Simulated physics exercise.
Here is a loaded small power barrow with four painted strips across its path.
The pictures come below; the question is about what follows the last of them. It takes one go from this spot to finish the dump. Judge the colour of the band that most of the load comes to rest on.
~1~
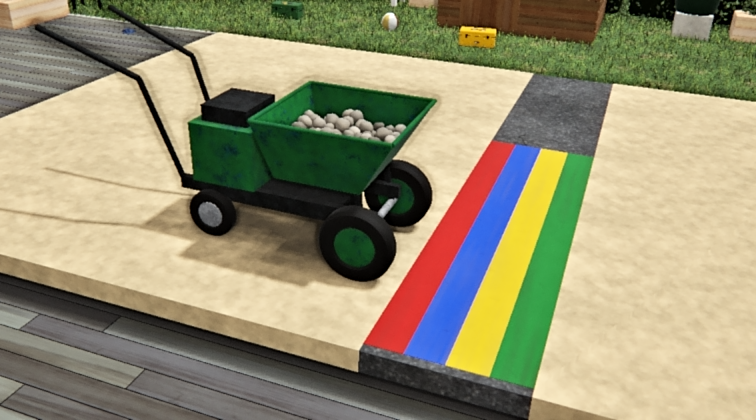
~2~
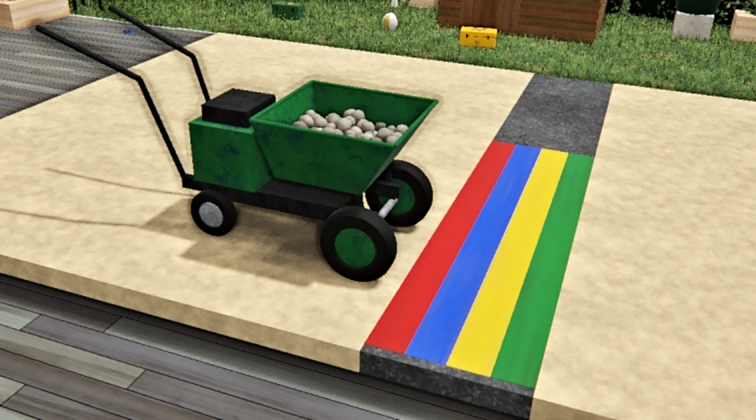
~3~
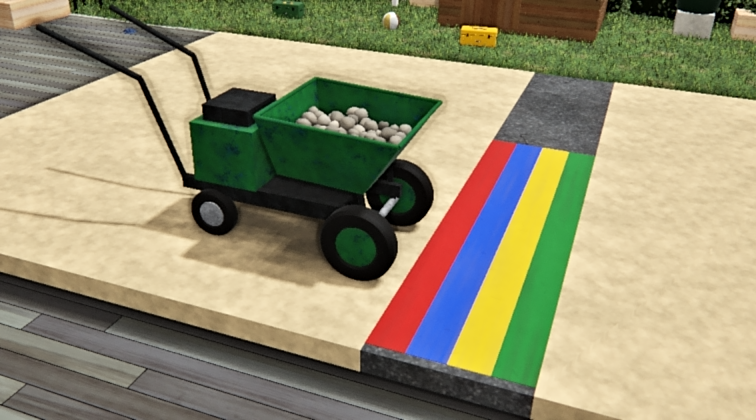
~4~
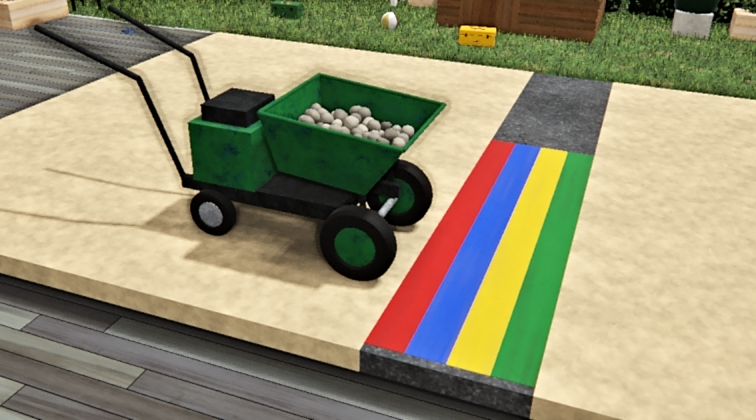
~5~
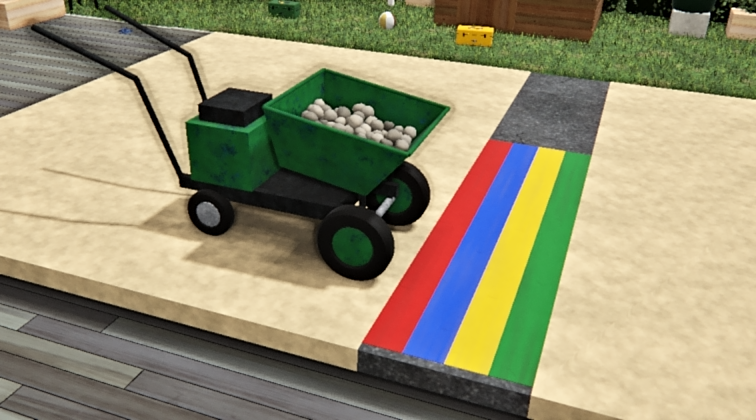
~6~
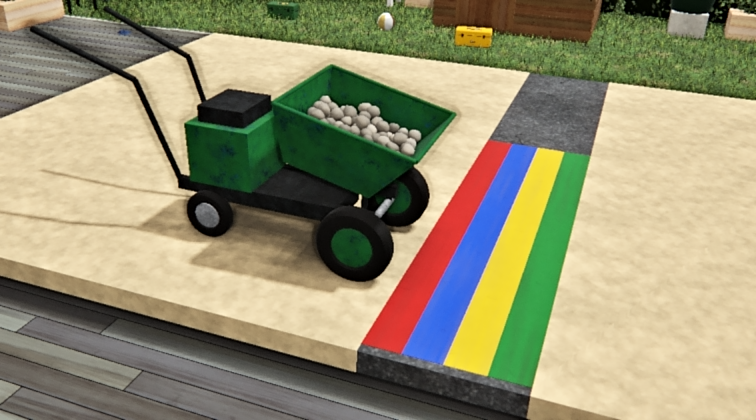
Most of it rests on the yellow band.
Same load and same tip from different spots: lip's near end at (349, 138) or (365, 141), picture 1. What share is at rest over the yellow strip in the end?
Okay, so the first one ends at 30 % and the second at 30 %.
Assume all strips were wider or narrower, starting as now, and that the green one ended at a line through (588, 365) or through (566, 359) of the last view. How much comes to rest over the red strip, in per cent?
Shares: About 0 per cent; about 0 per cent.
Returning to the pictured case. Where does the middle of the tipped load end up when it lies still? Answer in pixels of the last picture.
(513, 276).
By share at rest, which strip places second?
Second: The green strip.
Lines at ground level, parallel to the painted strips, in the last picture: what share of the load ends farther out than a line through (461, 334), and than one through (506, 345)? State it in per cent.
Around 80 in a hundred for the first, 30 in a hundred for the second.
Just after the last frame, skip tipped well over; every one in the skip.
A moment on, skip tipped steeply; almost all in the skip; about a tenth over the yellow strip.
Further on, skip tipped right over; roughly a quarter in the skip; just a few over the blue strip; roughly a third over the yellow strip; roughly a quarter over the green strip; about a tenth off the paint.
When it is over, skip tipped right over; about a tenth in the skip; not one over the red strip; about a tenth over the blue strip; roughly a third over the yellow strip; roughly a quarter over the green strip; about a tenth off the paint.
